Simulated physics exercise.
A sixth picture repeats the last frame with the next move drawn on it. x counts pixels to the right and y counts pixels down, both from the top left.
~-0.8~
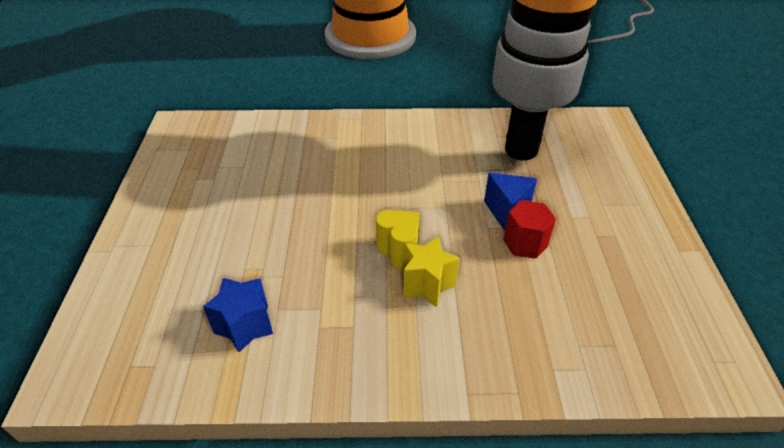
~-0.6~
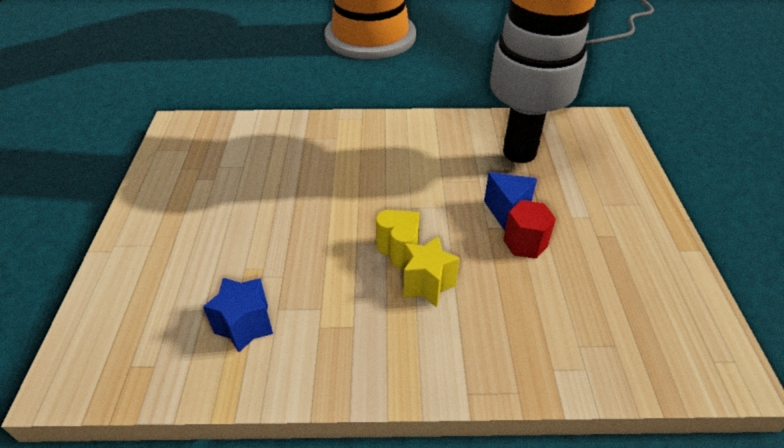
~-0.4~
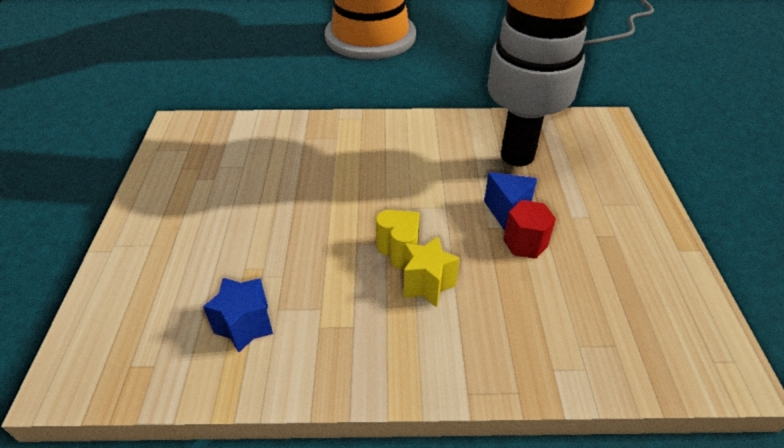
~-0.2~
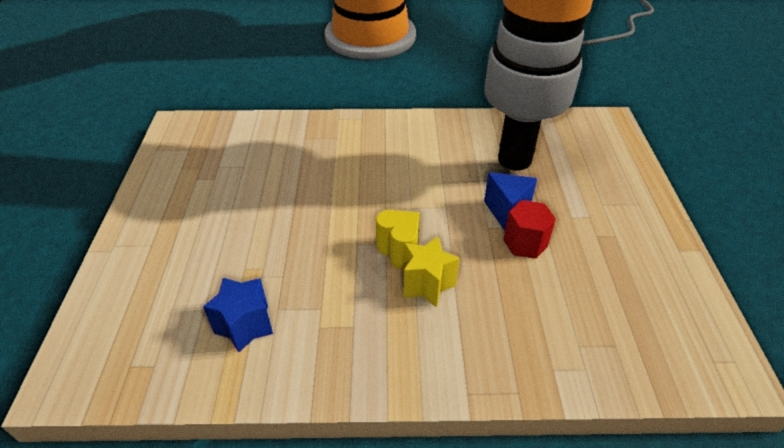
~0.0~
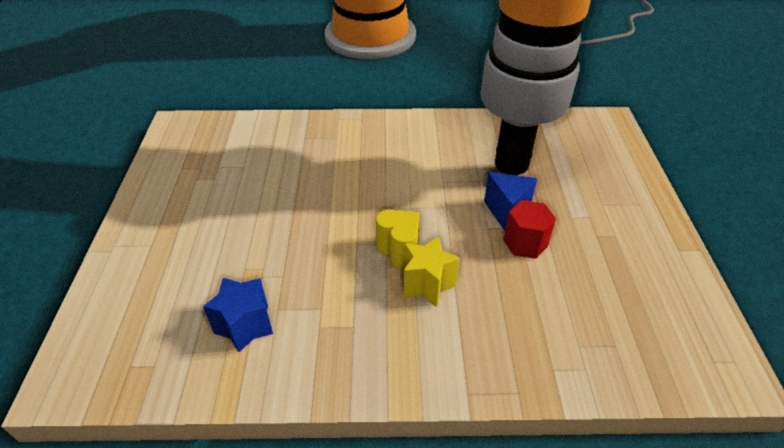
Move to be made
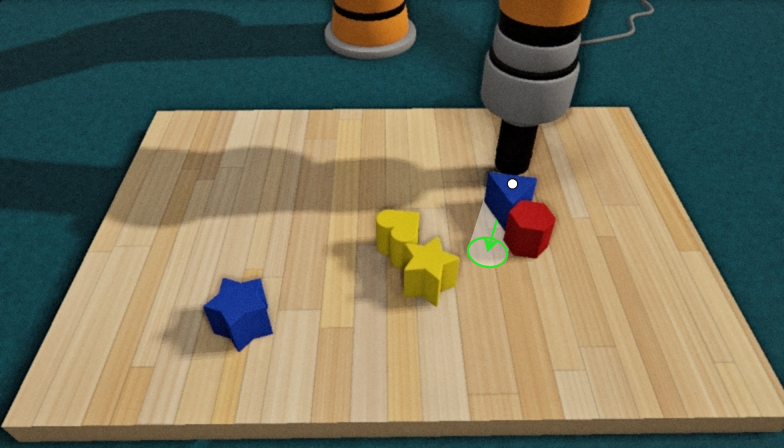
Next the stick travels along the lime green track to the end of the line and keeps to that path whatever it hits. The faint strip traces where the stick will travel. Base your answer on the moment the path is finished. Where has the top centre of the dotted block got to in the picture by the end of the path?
Most likely (504, 252).
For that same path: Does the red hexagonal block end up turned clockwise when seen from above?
No, that is not what happens.
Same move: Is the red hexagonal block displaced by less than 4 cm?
I'd say yes.
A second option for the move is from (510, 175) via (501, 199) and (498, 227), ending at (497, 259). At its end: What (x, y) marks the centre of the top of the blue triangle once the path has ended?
When the path ends, it will be at (514, 260).
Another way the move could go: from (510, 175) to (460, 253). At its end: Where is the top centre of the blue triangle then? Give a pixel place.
The middle of the upper face of the blue triangle will lie at about (503, 231) in the picture.
Drawn move, from (510, 175) directly to (487, 252); the dot is on the blue triangle.
On the path given first. One third of the way, stick at (505, 190); blue triangle at (510, 194); red hexagonal block at (535, 218), turned 10° anticlockwise.
Two thirds of the way, stick at (497, 215); blue triangle at (504, 221); red hexagonal block at (542, 232), turned 65° anticlockwise.
At the end, stick at (489, 242); yellow star still; blue triangle at (504, 252), turned 30° anticlockwise; red hexagonal block at (545, 236), turned 85° anticlockwise.
